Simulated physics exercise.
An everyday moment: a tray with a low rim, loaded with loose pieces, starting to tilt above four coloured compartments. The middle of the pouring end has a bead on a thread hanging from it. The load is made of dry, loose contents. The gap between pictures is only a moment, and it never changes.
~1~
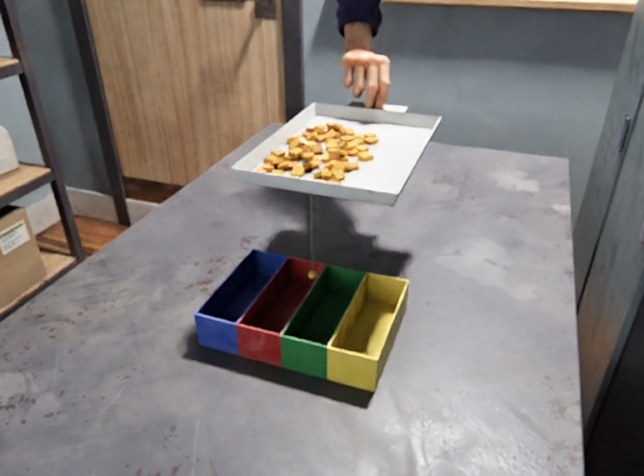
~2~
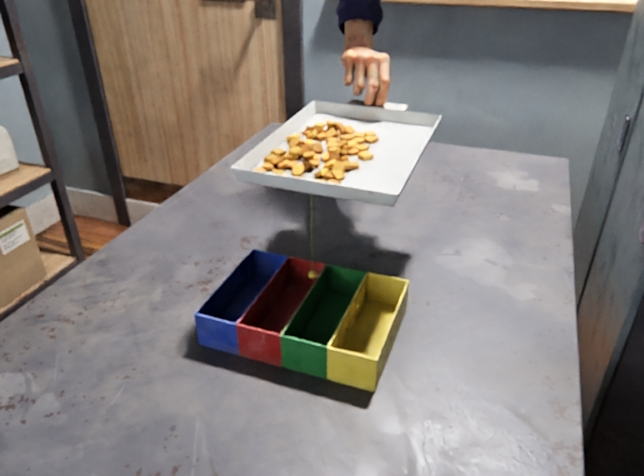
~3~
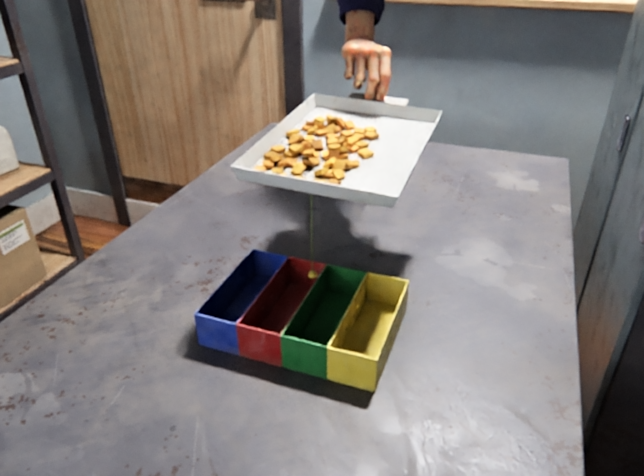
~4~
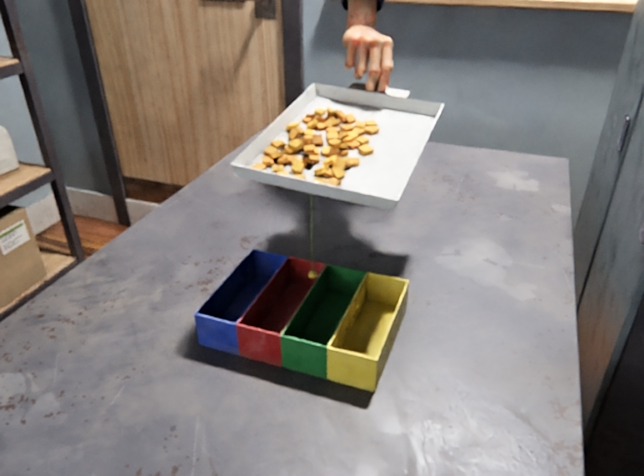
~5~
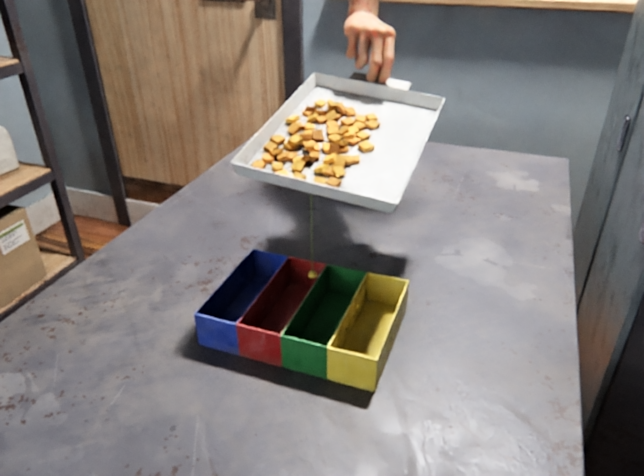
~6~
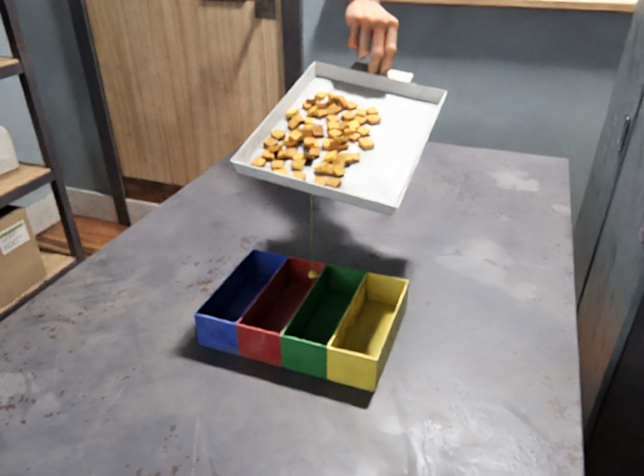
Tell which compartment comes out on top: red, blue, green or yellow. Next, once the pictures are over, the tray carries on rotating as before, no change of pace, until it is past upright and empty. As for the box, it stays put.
It is yellow that comes out on top.
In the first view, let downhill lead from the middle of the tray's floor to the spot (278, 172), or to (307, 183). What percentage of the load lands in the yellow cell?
For the first it's near 0 %, for the second near 0 %.
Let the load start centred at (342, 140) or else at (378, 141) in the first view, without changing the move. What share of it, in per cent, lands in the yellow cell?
Respectively 80 and 80 per cent.
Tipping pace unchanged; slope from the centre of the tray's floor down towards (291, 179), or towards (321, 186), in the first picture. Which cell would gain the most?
First aim: The blue cell. Second aim: The red cell.
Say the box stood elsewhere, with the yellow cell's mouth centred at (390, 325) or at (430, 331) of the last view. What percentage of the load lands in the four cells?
Some 100 percent, followed by some 100 percent.
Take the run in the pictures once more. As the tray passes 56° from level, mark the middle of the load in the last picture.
Mark it at roughly (358, 184) in the final frame.
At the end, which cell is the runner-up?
The green cell.
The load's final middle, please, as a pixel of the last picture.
Resting centre, last picture - approx. (377, 324).
Shortly afterwards, tray tipped steeply; the whole lot on the tray.
Next, tray tipped right over; the bulk on the tray; a little in the yellow cell; only a few in the green cell; a little falling or outside the box.
Some moments later, tray tipped past a quarter turn; the bulk in the yellow cell; a little in the green cell; a little falling or outside the box.
In the end, tray tipped past a quarter turn; the bulk in the yellow cell; a little in the green cell; none at all in the red cell; none at all in the blue cell; a little outside the box.
